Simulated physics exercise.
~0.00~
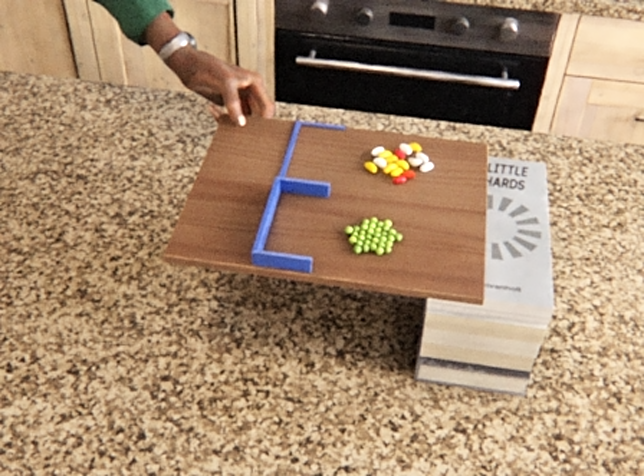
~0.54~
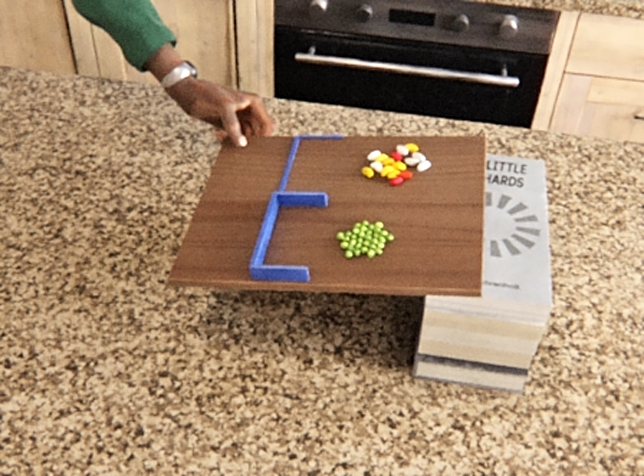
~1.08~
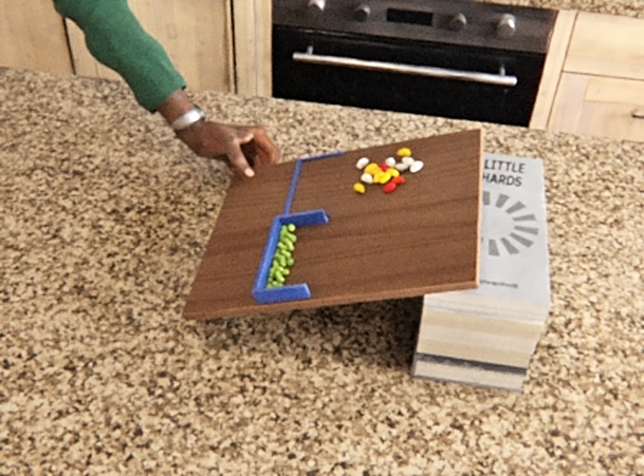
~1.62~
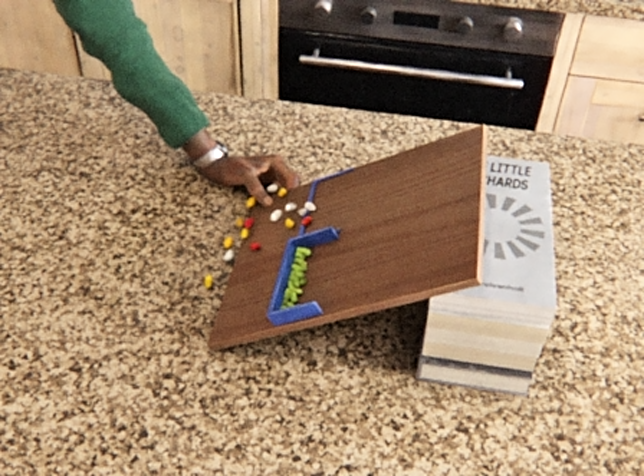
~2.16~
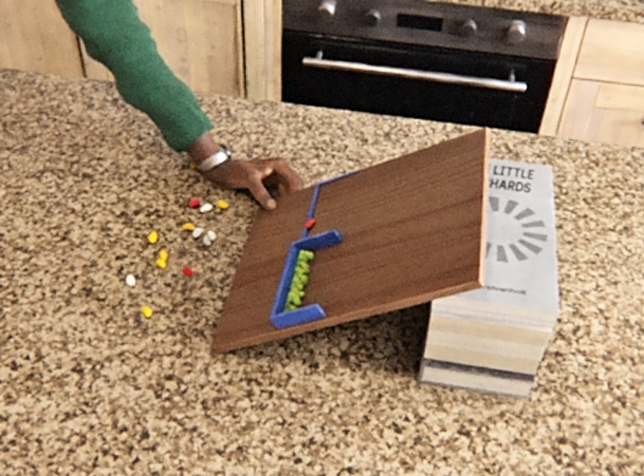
A hand lowers a board; green pieces stop behind blue strips while most colourful ones spill off.
